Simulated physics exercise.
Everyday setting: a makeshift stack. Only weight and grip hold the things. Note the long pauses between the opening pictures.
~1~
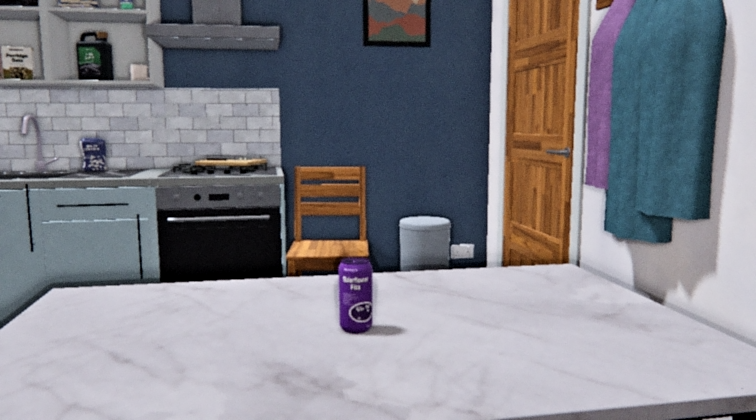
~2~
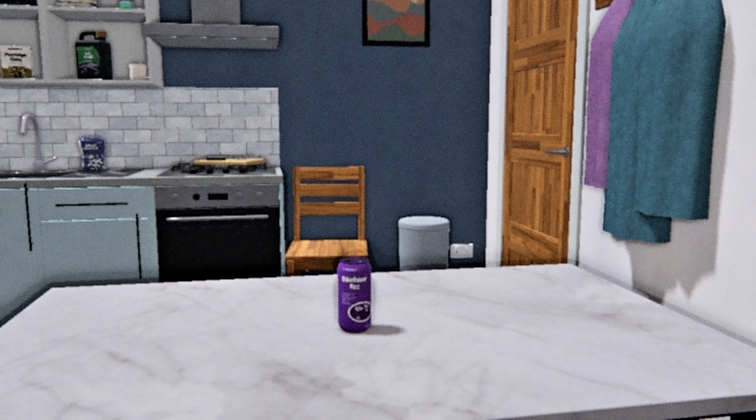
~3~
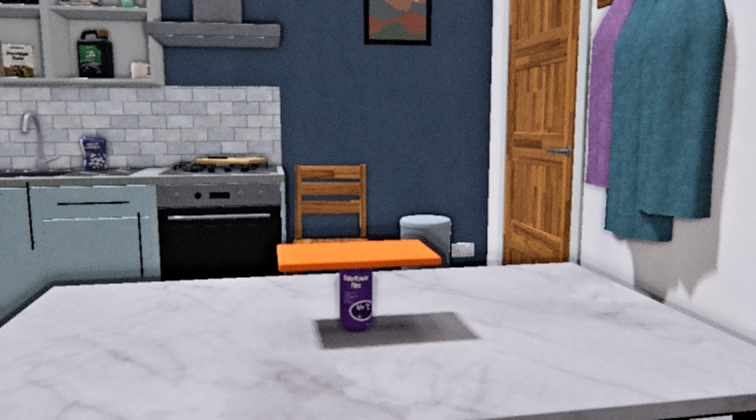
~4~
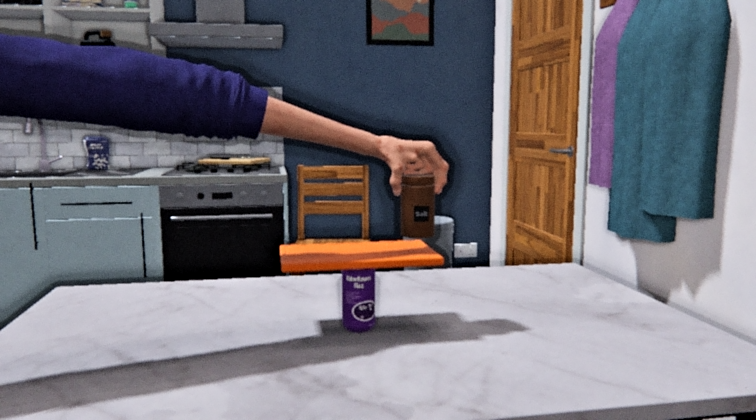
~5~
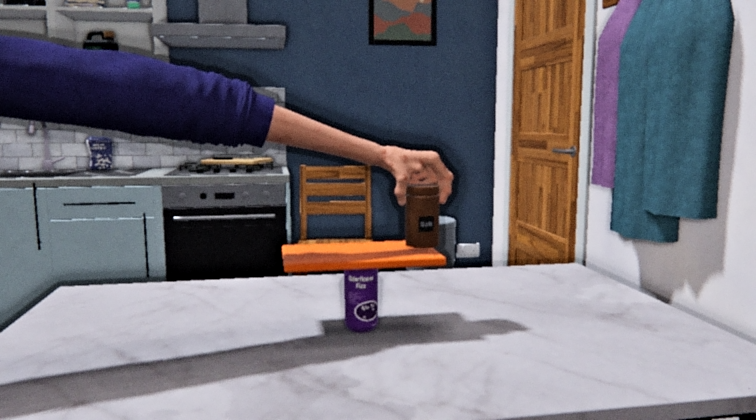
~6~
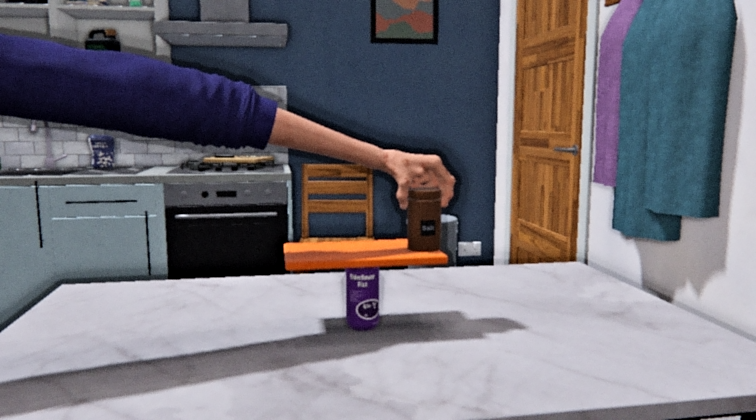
An arm in a dark blue sleeve comes in from the left of a kitchen, seen from just above a white marble table, with a stove, wooden chair and door behind. A purple can stands alone mid-table until an orange board appears across its top. The hand lowers a brown jar onto the board's right end and keeps hold, while the view shifts very slightly.
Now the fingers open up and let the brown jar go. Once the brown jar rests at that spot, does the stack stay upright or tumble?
I predict the stack won't bear it.
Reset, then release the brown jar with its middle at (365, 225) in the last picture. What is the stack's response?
The stack then stays standing.
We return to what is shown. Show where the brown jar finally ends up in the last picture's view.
End spot: Near (496, 311).
Then, 0.40 s after the last picture, brown jar now fallen; orange lid tipped 59° from how it was.
Then, 0.50 s after the last picture, orange lid on its side.
Then, 1.00 s after the last picture, orange lid now fallen.
By the end, fallen, brown jar and orange lid; purple can in place. Seen from the same camera at the end, brown jar near (496, 311). The stack gives way.
